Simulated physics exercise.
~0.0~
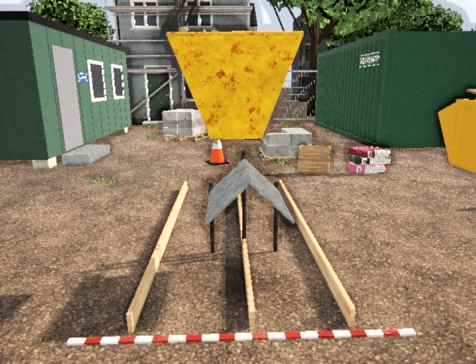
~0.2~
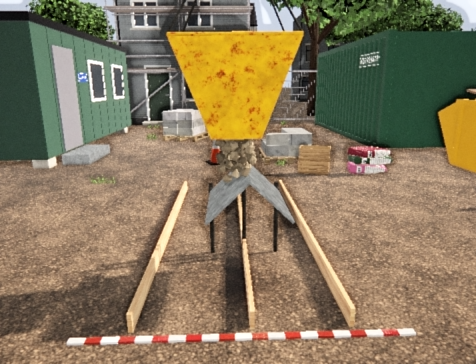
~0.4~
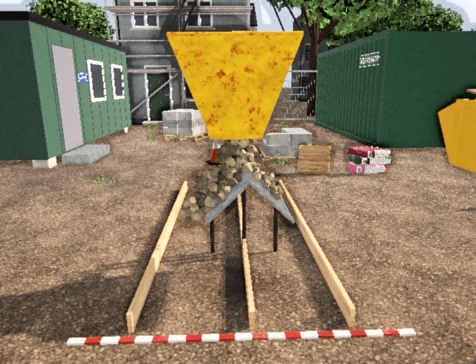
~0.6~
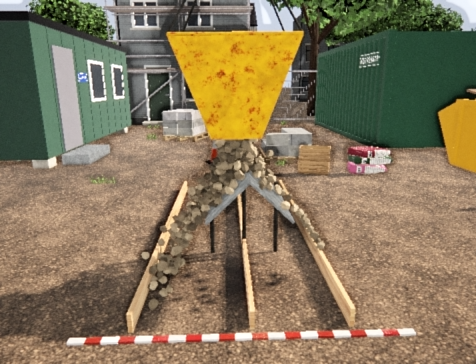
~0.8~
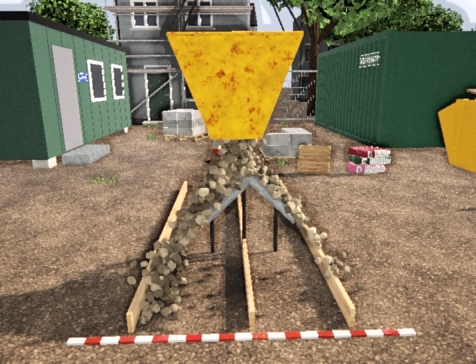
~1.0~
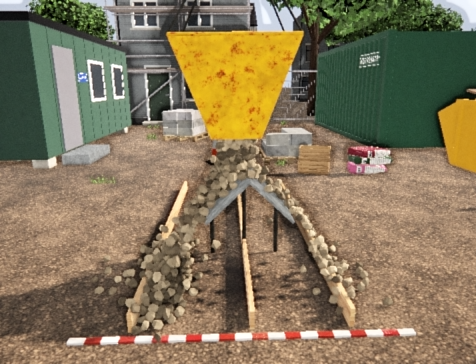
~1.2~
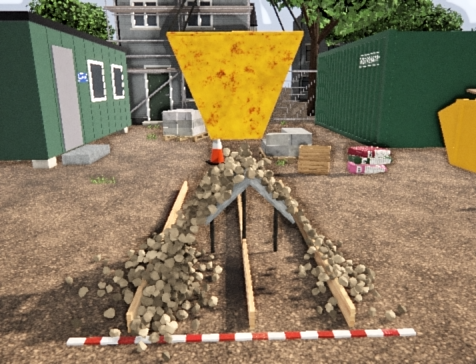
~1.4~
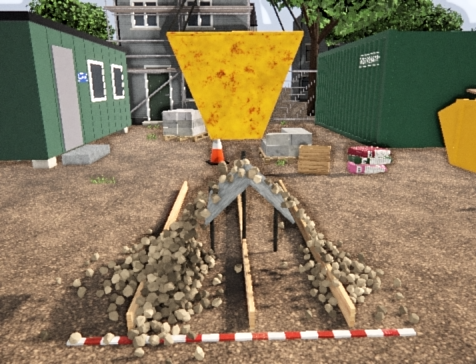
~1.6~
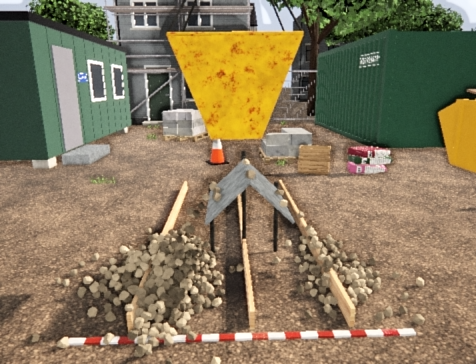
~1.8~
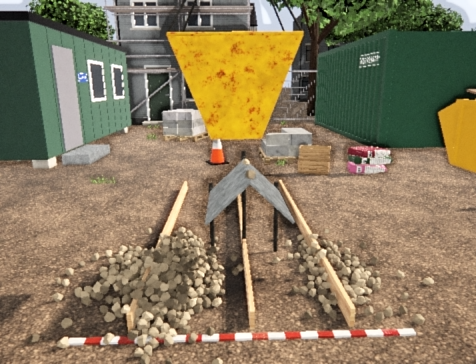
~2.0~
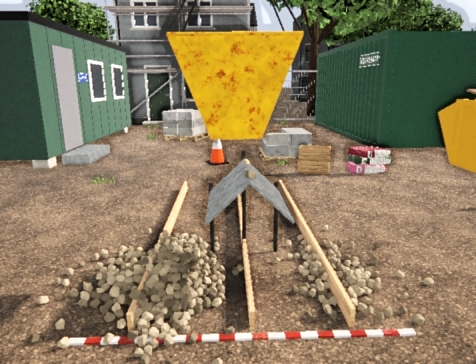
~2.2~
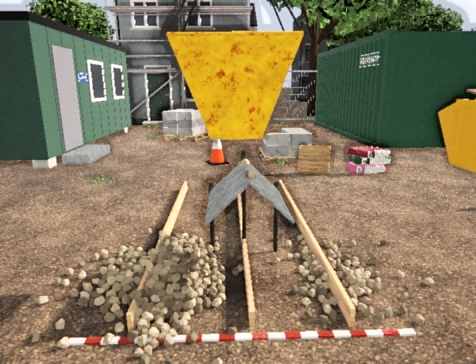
Grey-brown stones pouring from a yellow skip onto a peaked steel plate, sliding both ways and settling in a larger left heap.
